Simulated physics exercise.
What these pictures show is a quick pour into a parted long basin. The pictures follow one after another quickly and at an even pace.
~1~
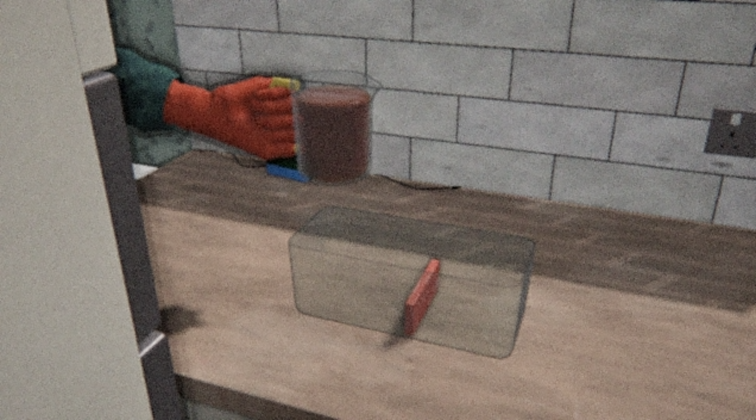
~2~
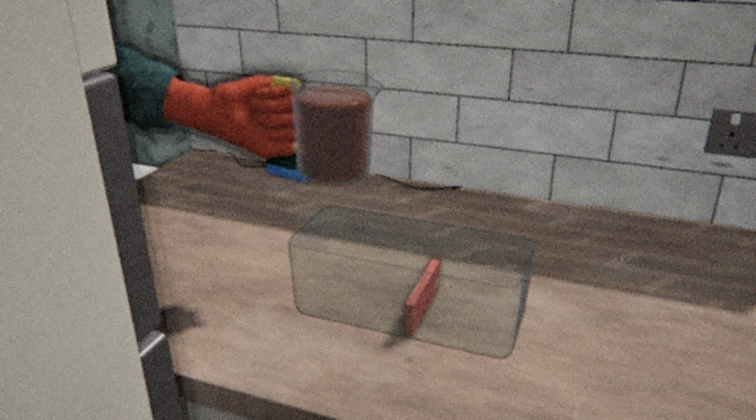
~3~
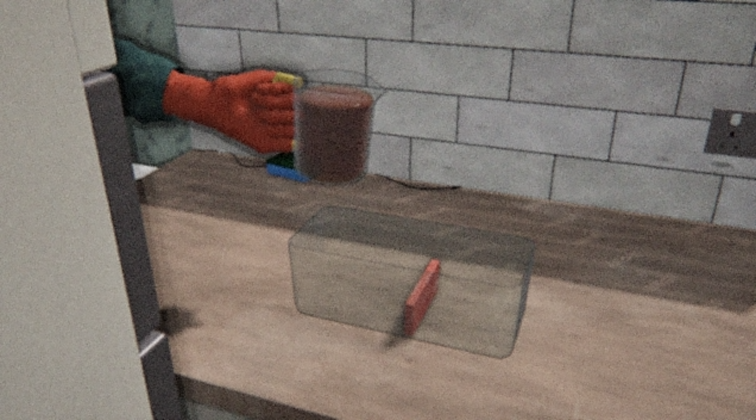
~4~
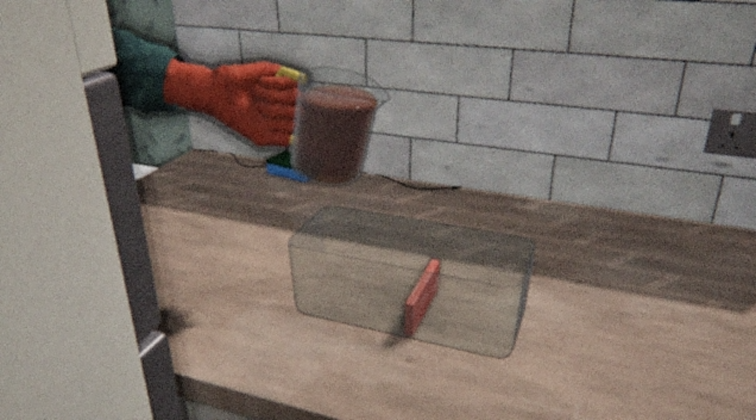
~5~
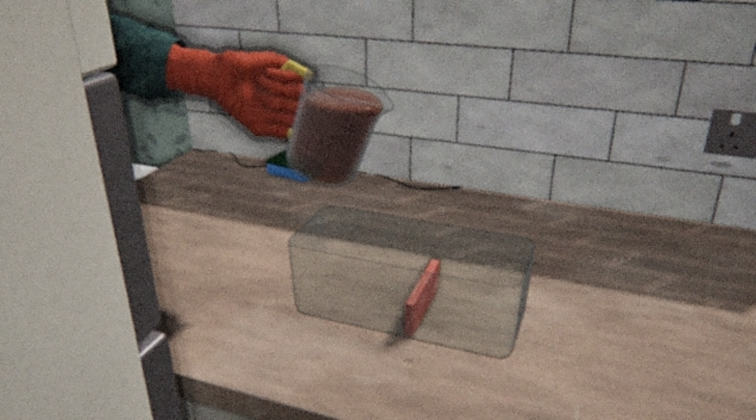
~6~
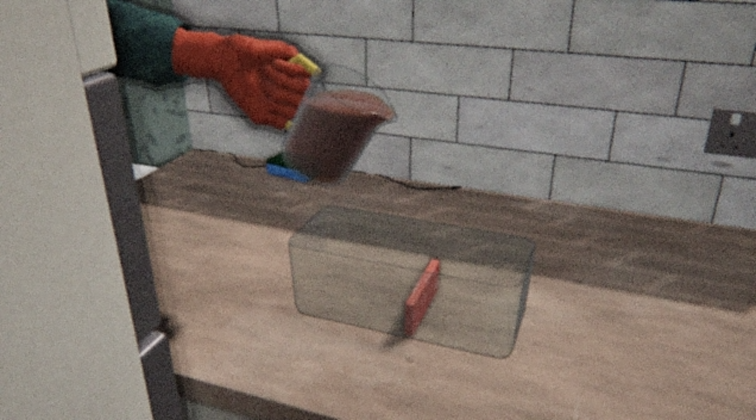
On a wooden counter against a pale brick-patterned wall, a hand in an orange glove holds a clear jug of dark red liquid behind a long transparent basin with a red divider. The jug stays nearly upright at first, then the hand tilts it steadily to the right, the liquid nearing its lip.
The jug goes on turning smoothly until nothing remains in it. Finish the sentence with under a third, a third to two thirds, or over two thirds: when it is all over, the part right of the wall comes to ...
When it is all over, the part right of the wall comes to over two thirds.
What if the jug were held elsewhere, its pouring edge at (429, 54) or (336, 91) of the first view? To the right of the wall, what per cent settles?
Close to 75 in a hundred, then close to 5 in a hundred.
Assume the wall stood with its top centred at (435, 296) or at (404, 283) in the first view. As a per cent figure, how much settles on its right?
My guess is some 50 percent the first time and some 95 percent the second.
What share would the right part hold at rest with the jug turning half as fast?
Close to 80 per cent.
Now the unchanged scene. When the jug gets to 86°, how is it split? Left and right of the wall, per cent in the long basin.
Left: 0 %; right: 10 %.
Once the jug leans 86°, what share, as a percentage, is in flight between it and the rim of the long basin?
I'd say some 20 per cent of it.
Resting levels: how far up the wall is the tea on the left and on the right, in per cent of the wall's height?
Left: 10 %. Right: 70 %.
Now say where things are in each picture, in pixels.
The first picture shows tilt 0°; pouring edge (381, 86); surface from (300, 90) to (370, 97); the long basin's rim runs from (306, 225) to (529, 264); the wall's top is at (423, 282).
The second picture shows tilt 1°; pouring edge (382, 88); surface from (301, 90) to (371, 98).
The third picture shows tilt 5°; pouring edge (385, 92); surface from (302, 89) to (374, 101).
The fourth picture shows tilt 11°; pouring edge (389, 99); surface from (305, 91) to (378, 102).
The fifth picture shows tilt 20°; pouring edge (394, 108); surface from (306, 100) to (385, 104).
The sixth picture shows tilt 30°; pouring edge (397, 120); surface from (304, 109) to (396, 115).
A moment on, the jug is tipped on its side and 67 per cent is still to pour, 0 is left of the wall and 11 right of it.
Next, the jug is tipped right over and 24 per cent is still to pour, 6 is left of the wall and 50 right of it.
Then the jug is tipped right over and 6 per cent is still to pour, 12 is left of the wall and 77 right of it.
Later the jug is tipped right over and 1 per cent is still to pour, 19 is left of the wall and 79 right of it.
In the end 20 per cent lies left of the wall, 79 right of it and 1 outside.
